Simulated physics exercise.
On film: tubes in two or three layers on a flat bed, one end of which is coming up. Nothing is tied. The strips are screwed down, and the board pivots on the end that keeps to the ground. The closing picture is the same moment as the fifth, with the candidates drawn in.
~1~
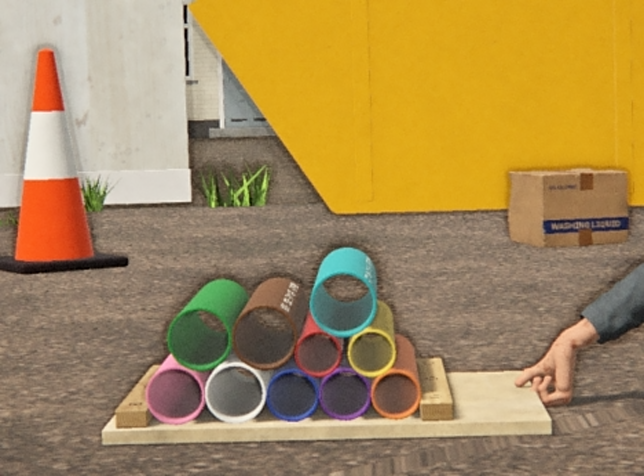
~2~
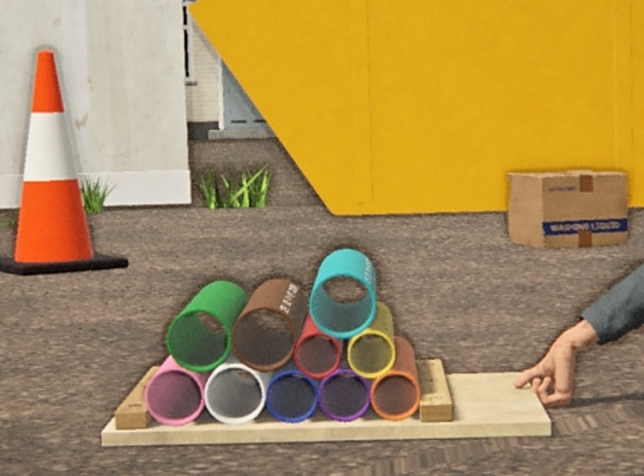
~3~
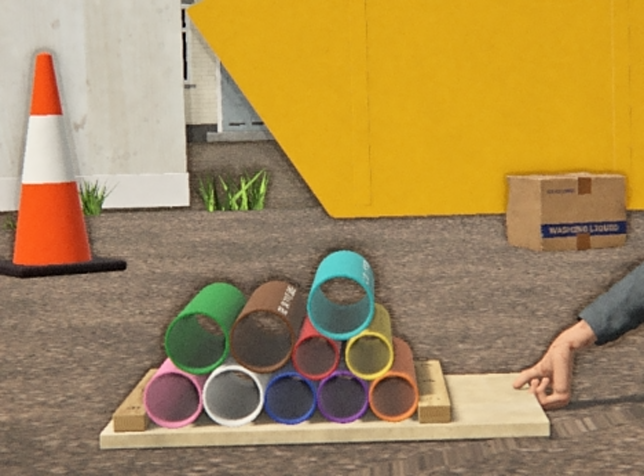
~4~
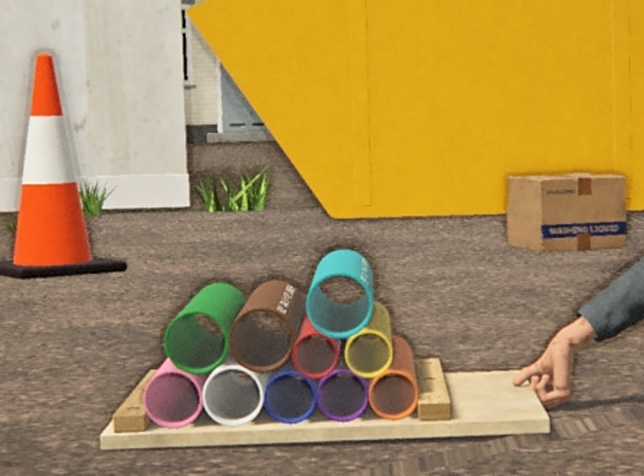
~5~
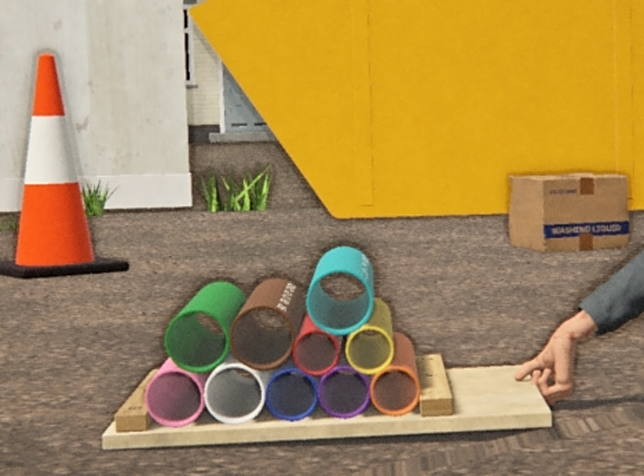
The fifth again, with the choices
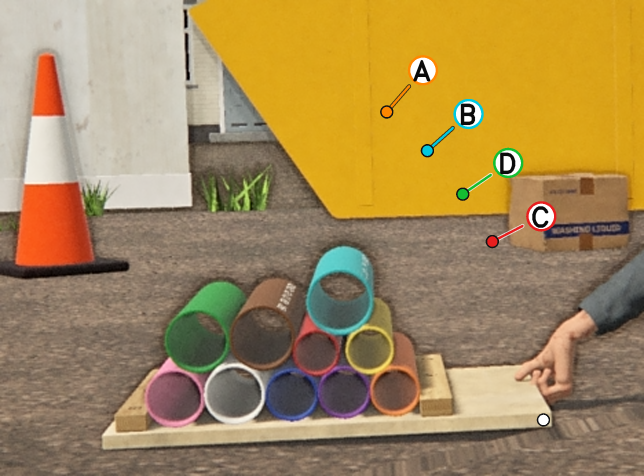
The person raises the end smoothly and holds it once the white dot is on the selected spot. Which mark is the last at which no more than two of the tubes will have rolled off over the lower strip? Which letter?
The highest mark that will do is C.
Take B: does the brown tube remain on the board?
No, with B.
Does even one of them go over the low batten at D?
Yes.
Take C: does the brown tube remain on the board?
Yes.
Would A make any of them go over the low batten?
At A: Yes.
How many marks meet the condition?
One of the four.
On the copy, A at (387, 112); B at (427, 151); C at (492, 241); D at (463, 194); the white dot at (544, 420).
On C. First, board at 16°.
Then, board at 26°.
Finally, board at 26°, one over the low batten (green).
By contrast, A five over the low batten; B five over the low batten; D five over the low batten.
